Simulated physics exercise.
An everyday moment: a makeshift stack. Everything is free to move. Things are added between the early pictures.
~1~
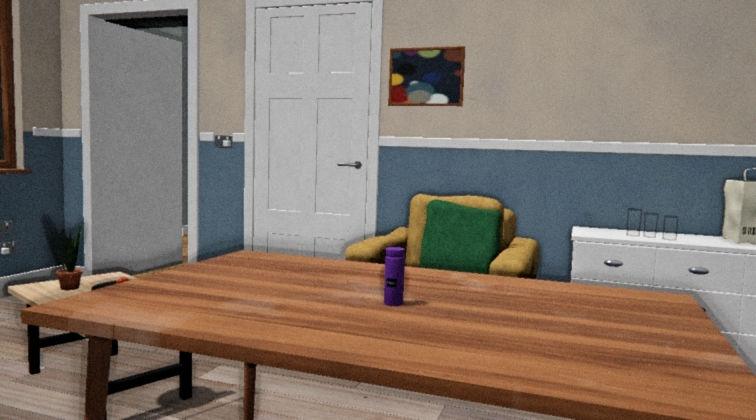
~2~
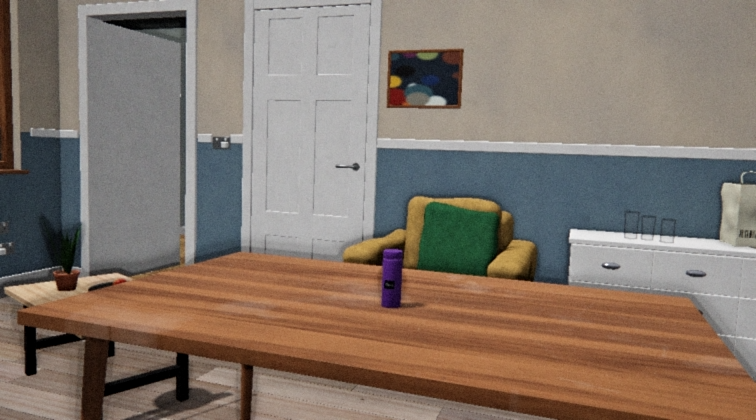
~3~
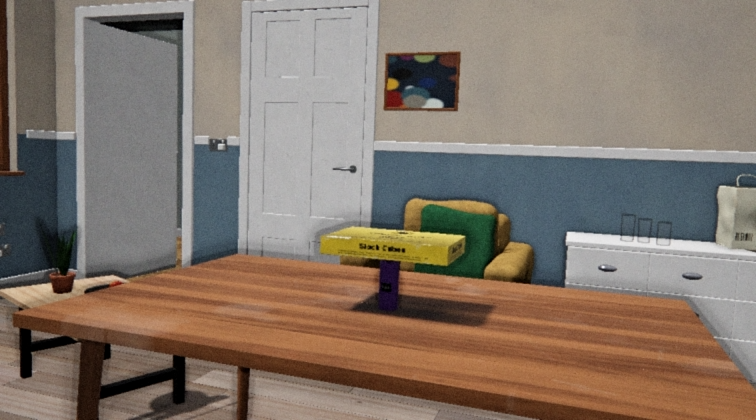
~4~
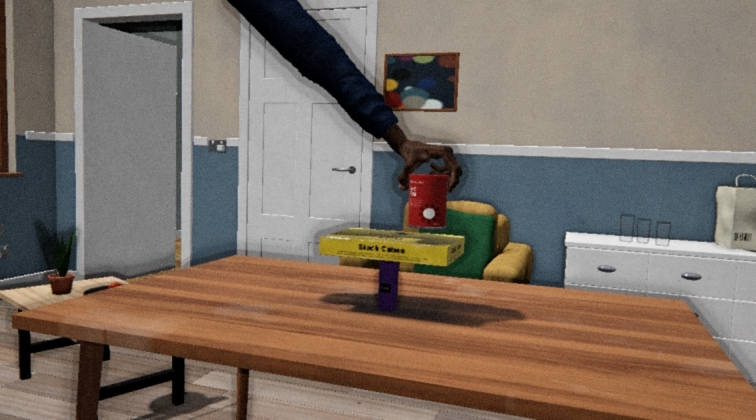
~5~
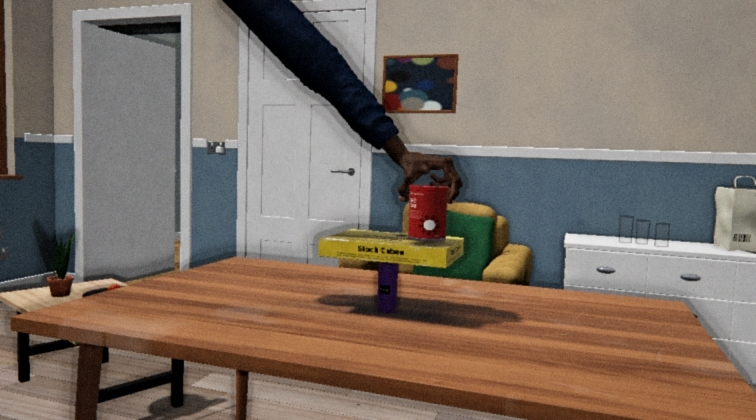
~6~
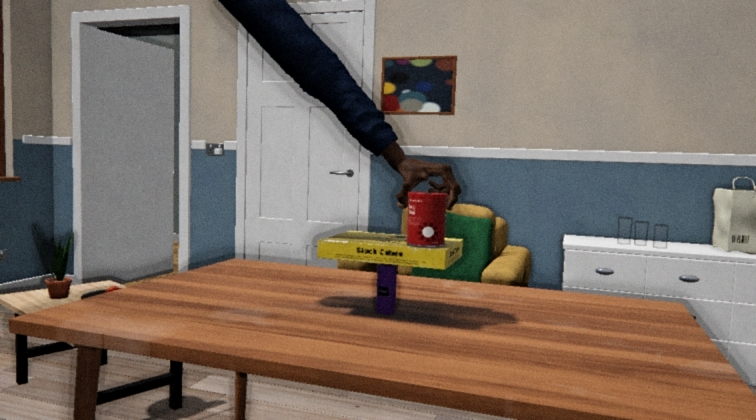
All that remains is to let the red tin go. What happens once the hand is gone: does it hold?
Here the stack comes apart.
Then, 0.40 s past the last view, red tin now fallen; yellow packet rocked 62° from its first pose; purple shaker rocked 4° from its first pose.
Then, 0.70 s past the last view, yellow packet now fallen; purple shaker rocked 55° from its first pose.
Finally, fallen, purple shaker, red tin and yellow packet. The stack gives way.
